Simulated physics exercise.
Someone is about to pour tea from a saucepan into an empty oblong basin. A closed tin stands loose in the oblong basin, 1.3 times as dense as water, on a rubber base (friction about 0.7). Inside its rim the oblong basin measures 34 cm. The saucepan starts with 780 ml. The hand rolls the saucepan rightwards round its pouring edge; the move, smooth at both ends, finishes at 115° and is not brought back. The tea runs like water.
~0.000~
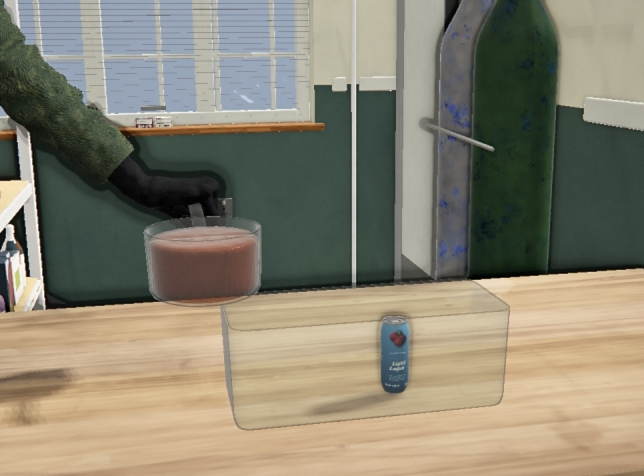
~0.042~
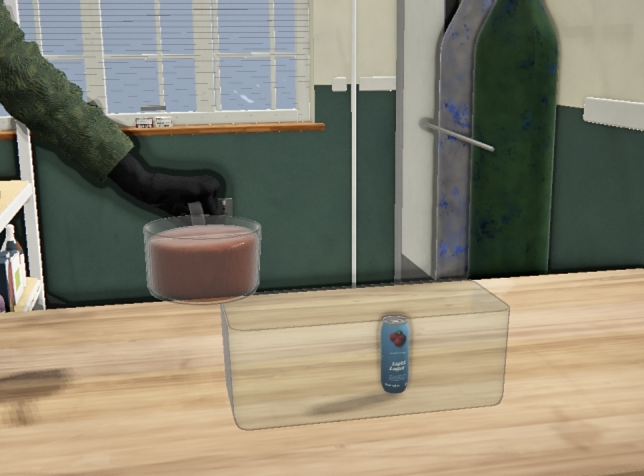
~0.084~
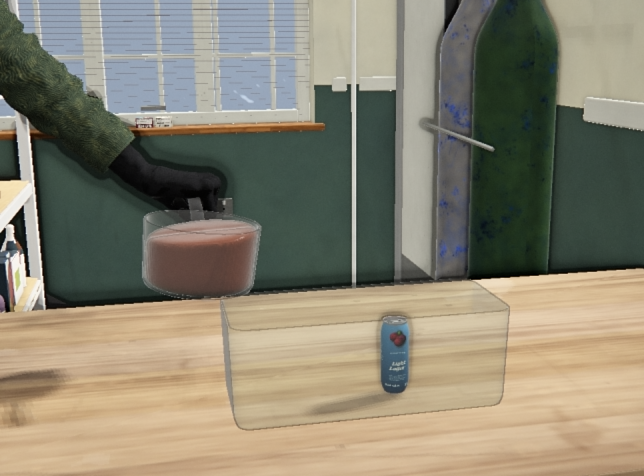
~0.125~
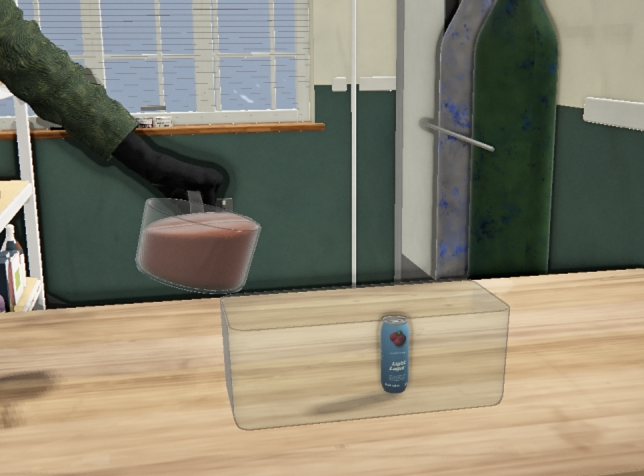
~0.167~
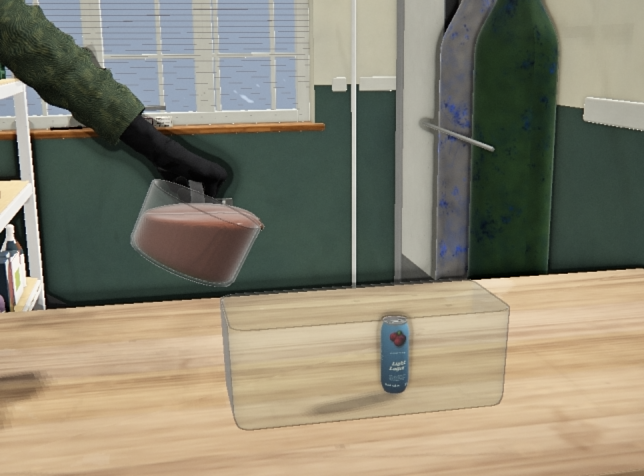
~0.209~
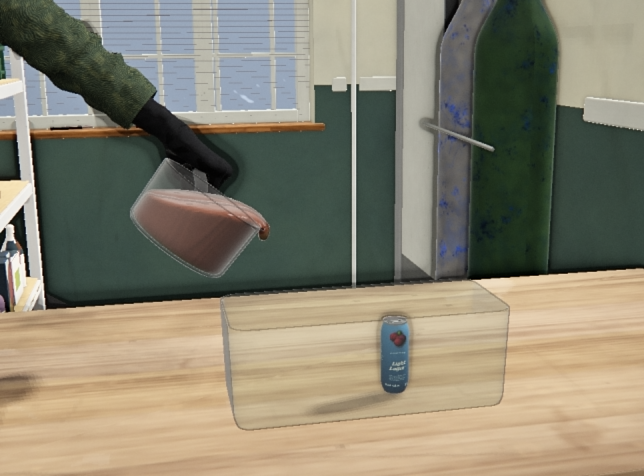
A gloved hand tilted a clear pan of reddish-brown liquid to the right, slowly then further, until a little slipped over its edge above a see-through basin where a blue tin stood still.
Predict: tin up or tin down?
The tin topples.
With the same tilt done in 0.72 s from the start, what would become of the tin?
The tin falls.
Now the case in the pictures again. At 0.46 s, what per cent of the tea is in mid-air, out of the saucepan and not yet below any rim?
Near 52 in a hundred.
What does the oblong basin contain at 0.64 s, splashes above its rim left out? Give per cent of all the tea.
About 90 per cent.
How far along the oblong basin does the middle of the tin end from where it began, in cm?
Some 3.5 cm.
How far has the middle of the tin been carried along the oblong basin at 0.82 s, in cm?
Some 3 cm.
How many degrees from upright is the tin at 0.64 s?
Near 0° from upright.
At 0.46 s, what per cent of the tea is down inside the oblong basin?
Near 12 in a hundred.
After 0.46 s the tilt is 109° and 35 per cent is still to pour; the tin stands where it began.
After 0.64 s the tilt is 115° and 2 per cent is still to pour; the tin stands 2 cm from where it began.
After 0.82 s the tilt is 115° and 0 per cent is still to pour; the tin leans 5°.
After 1.03 s the tilt is 115° and 0 per cent is still to pour; the tin leans 40°.
In the end the tin lies on its side.
